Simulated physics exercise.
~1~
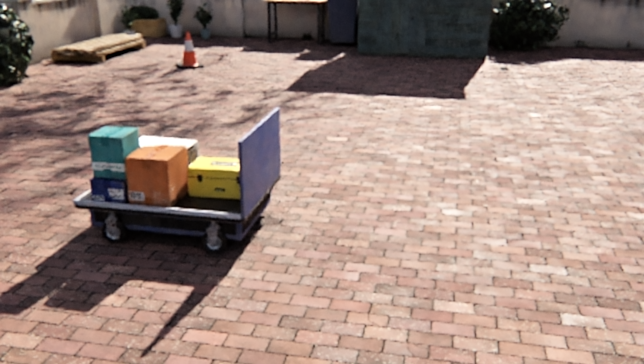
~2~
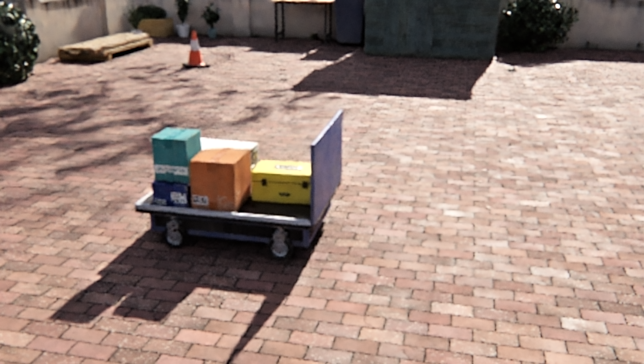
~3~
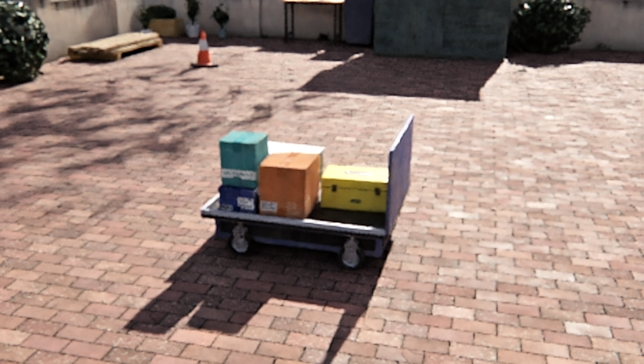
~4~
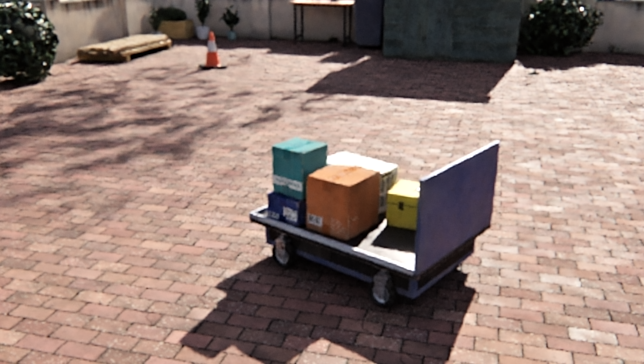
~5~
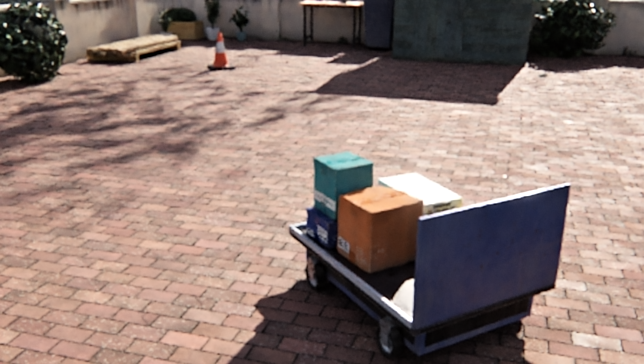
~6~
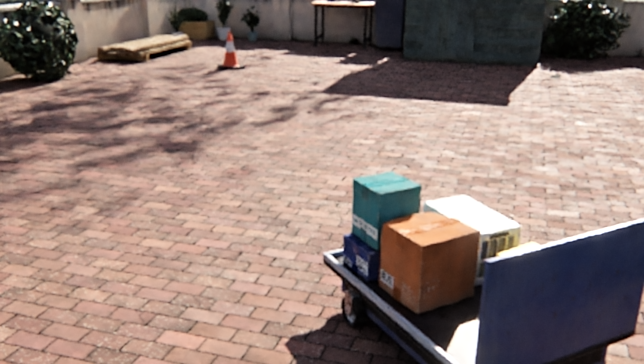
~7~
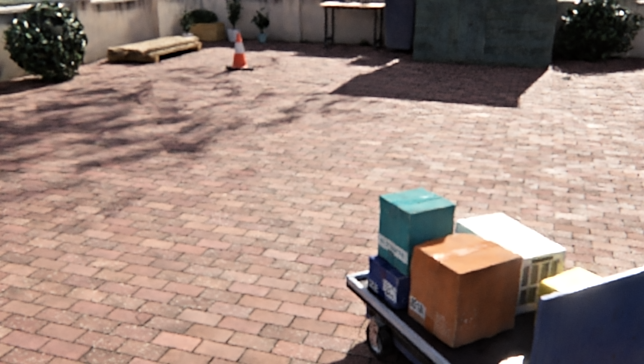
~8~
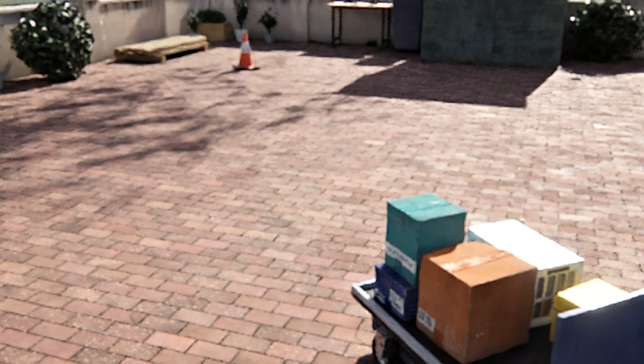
A flat blue-grey cart with a tall board at its front end rolls rightward across a sunlit brick courtyard, seen from slightly above. It carries a turquoise box upright on a blue parcel at the left, an orange box in the middle, a white crate behind and a yellow toolbox near the board. An orange cone, a pallet and shrubs stand at the back. The cart then swings toward the viewer, and the toolbox shifts from its place, passing out of sight behind the board. The cart slows at the lower right, partly cut off, its other boxes still in place and the toolbox partly visible again.
